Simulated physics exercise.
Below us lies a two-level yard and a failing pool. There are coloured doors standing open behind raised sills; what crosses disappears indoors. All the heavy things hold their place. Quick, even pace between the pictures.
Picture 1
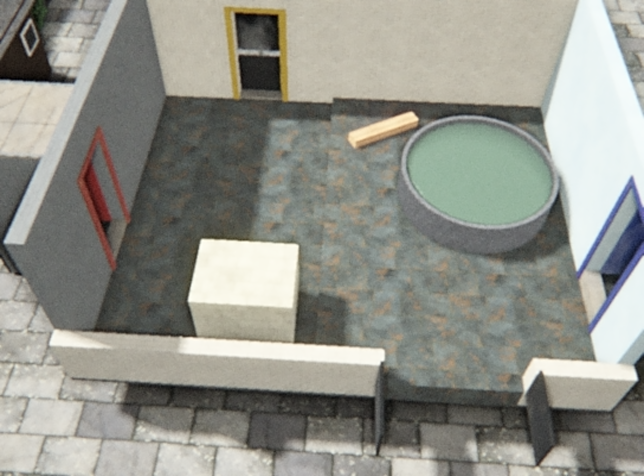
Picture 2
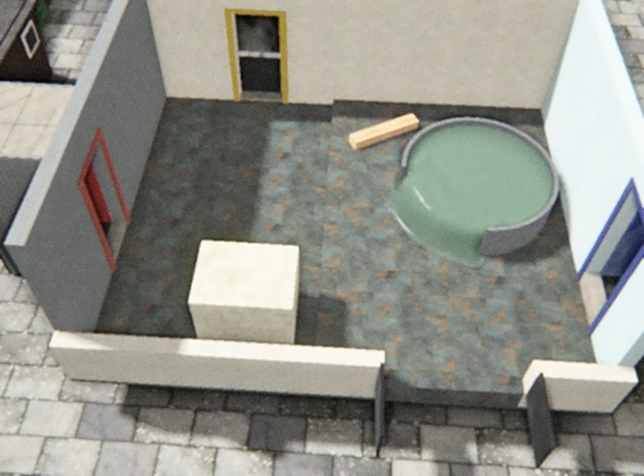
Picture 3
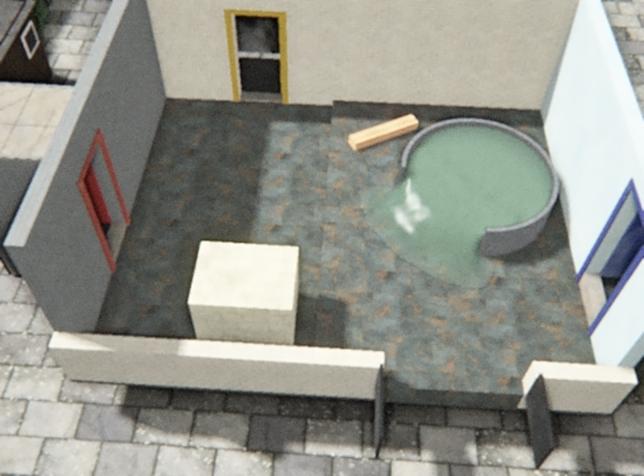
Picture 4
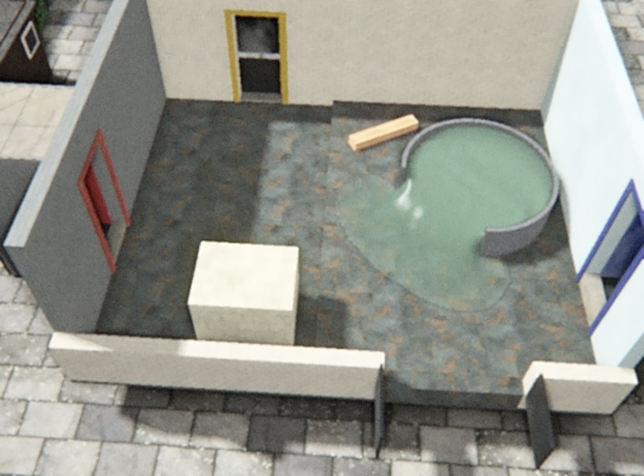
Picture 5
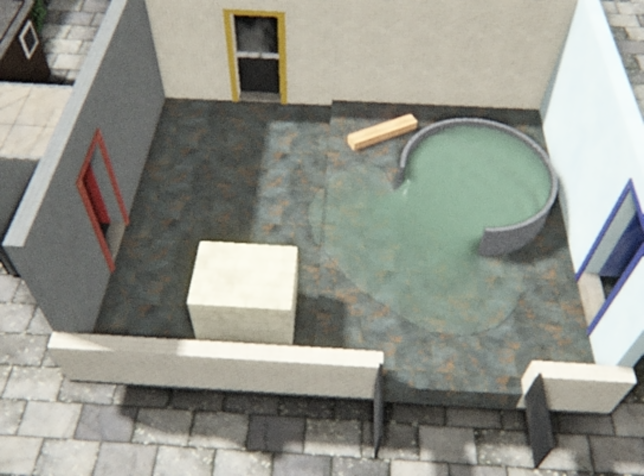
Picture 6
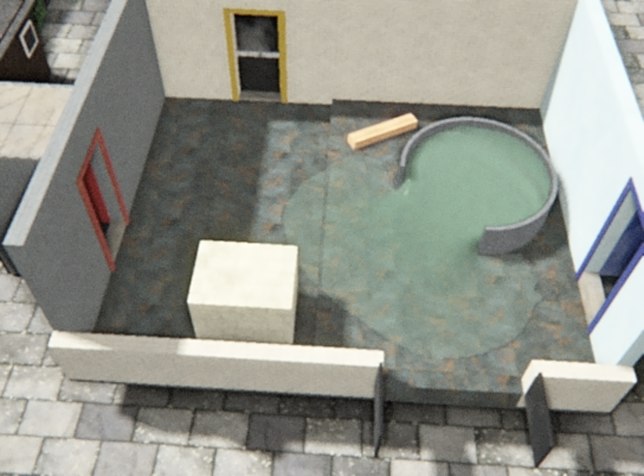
Green water pours through a gap in the round pool and spreads across the yard.
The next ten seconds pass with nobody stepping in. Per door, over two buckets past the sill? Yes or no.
Red door yes, yellow door yes, blue door no.
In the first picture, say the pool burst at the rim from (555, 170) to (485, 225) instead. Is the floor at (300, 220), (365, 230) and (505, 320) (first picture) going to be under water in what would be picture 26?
Respectively: Parched, parched and drenched.
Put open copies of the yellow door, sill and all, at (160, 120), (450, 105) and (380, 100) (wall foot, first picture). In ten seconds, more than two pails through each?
So it goes runs above, then runs below, then runs below.
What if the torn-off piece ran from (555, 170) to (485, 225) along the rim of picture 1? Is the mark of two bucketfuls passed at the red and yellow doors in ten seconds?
The red door stays below the mark and the yellow door stays below the mark.
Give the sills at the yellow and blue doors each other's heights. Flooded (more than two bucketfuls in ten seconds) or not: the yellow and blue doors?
In short: The yellow door holds; the blue door lets less in.
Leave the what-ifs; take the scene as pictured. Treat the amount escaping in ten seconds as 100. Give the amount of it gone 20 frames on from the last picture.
Near 45 in a hundred.
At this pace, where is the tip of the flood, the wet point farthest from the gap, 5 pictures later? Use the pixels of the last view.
I'd say around (181, 257).
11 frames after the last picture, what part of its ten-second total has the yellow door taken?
About 0 per cent.
A moment on, water covers 40 % of the floor; the red door not reached, the yellow door not reached, the blue door not reached.
Next, water covers 50 % of the floor; the red door wet at the sill, nothing in, the yellow door not reached, the blue door not reached.
Then, water covers 50 % of the floor; the red door over two buckets in, the yellow door not reached, the blue door not reached.
Later, water covers 60 % of the floor; the red door far over two buckets in, the yellow door wet at the sill, nothing in, the blue door not reached.
In the end, water covers 70 % of the floor; the red door far over two buckets in, the yellow door over two buckets in, the blue door not reached.
